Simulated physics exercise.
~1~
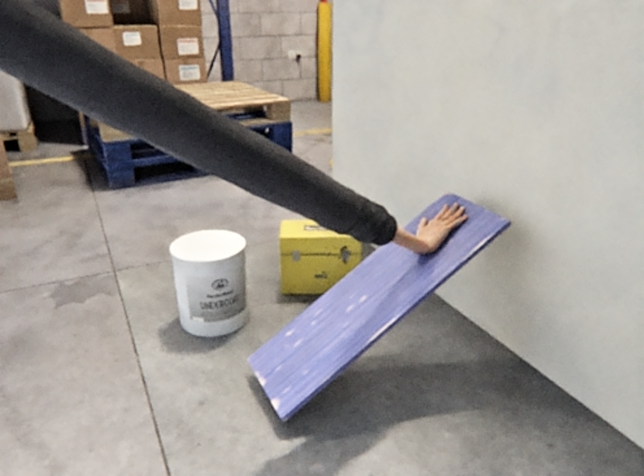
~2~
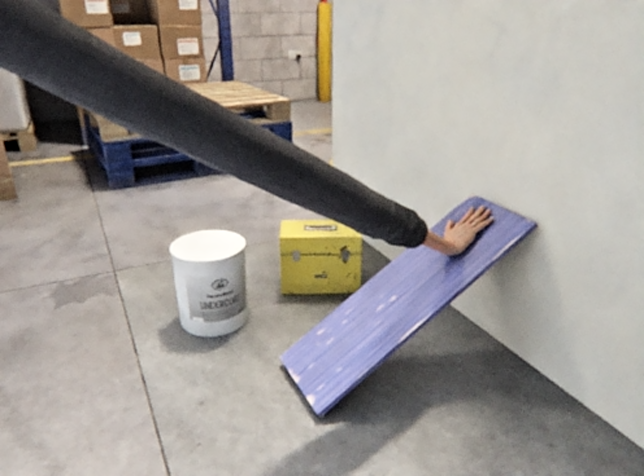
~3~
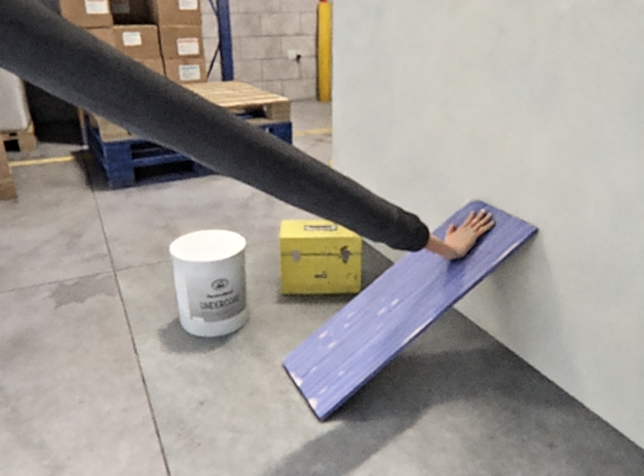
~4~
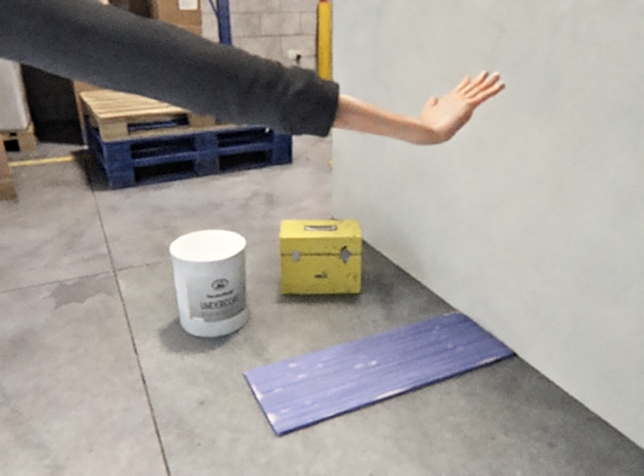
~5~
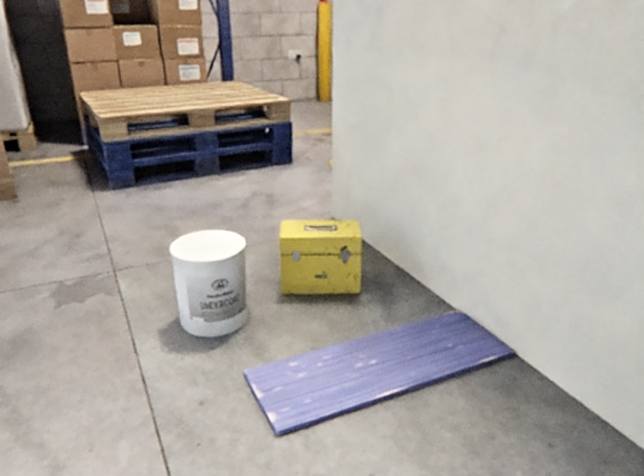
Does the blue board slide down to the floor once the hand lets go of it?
Yes, the blue board slides down after the hand lets go, and it ends up lying flat on the floor beside the wall.
